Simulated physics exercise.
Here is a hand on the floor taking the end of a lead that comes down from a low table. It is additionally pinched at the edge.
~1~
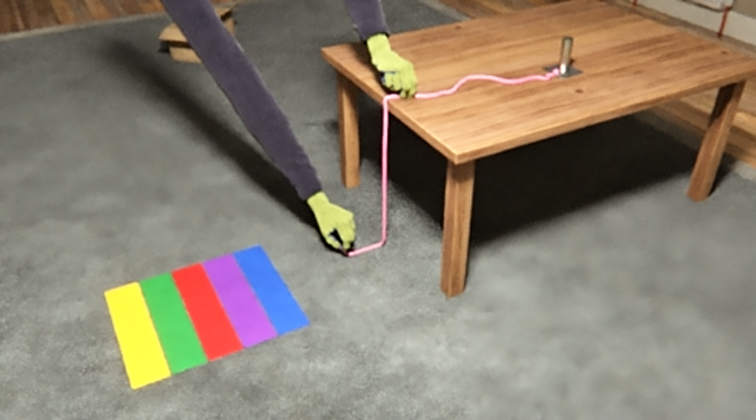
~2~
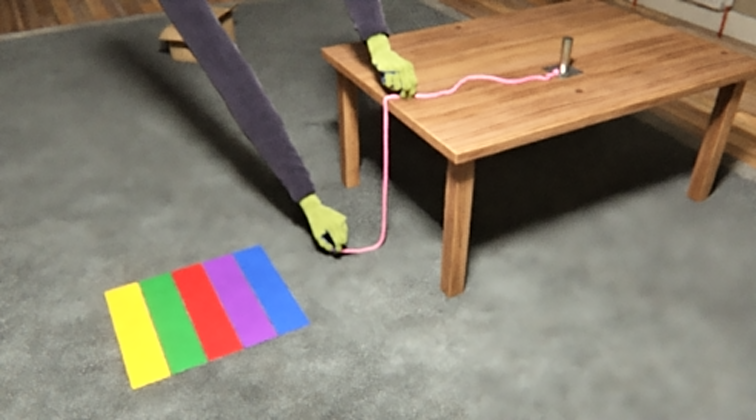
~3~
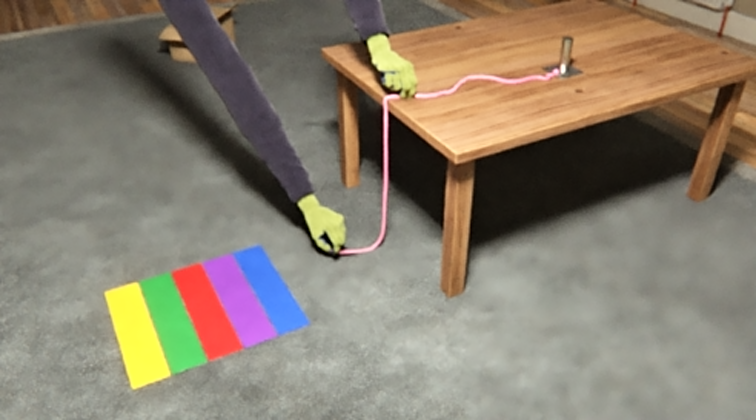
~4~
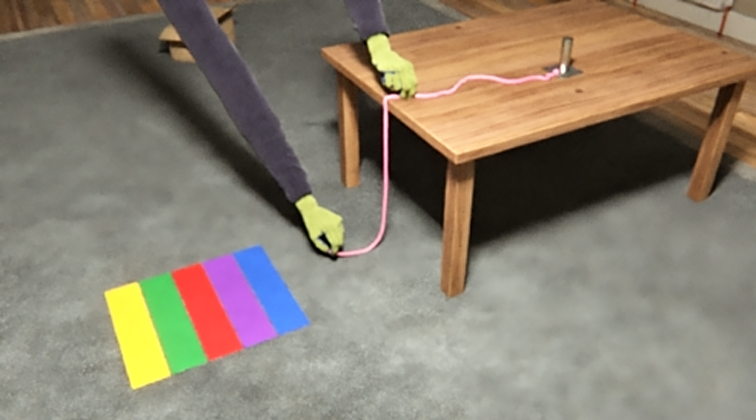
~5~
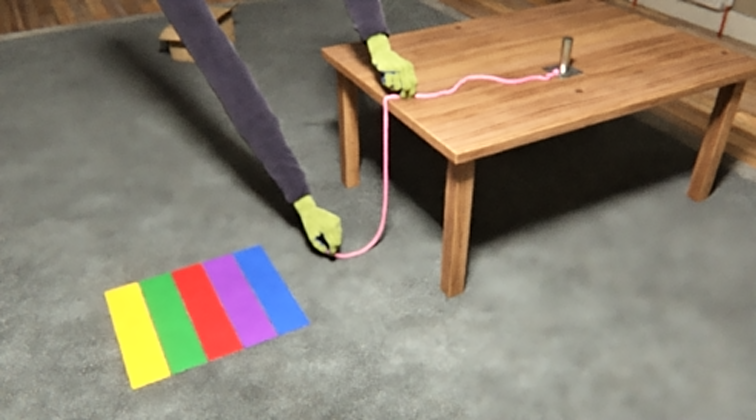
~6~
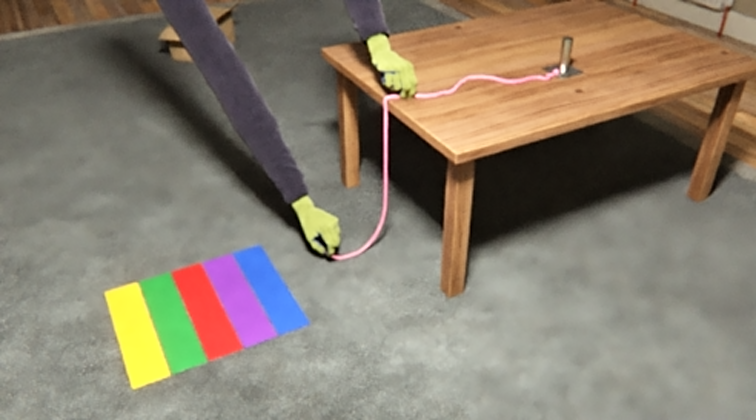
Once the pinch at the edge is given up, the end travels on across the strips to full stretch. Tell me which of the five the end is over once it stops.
It is over the red strip.
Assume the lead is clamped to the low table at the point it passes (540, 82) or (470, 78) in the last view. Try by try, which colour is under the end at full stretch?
The first place gives red, the second gives purple.
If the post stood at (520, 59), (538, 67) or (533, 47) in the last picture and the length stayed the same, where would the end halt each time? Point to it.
The first try gives (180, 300), the second (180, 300) and the third (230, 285).
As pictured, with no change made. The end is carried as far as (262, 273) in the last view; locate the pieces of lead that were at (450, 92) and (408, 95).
To (423, 95) and (386, 110).
Soon after, end near (262, 273); over blue.
Then, end near (225, 285); over purple.
At full stretch, end near (203, 293); over red. The red one.
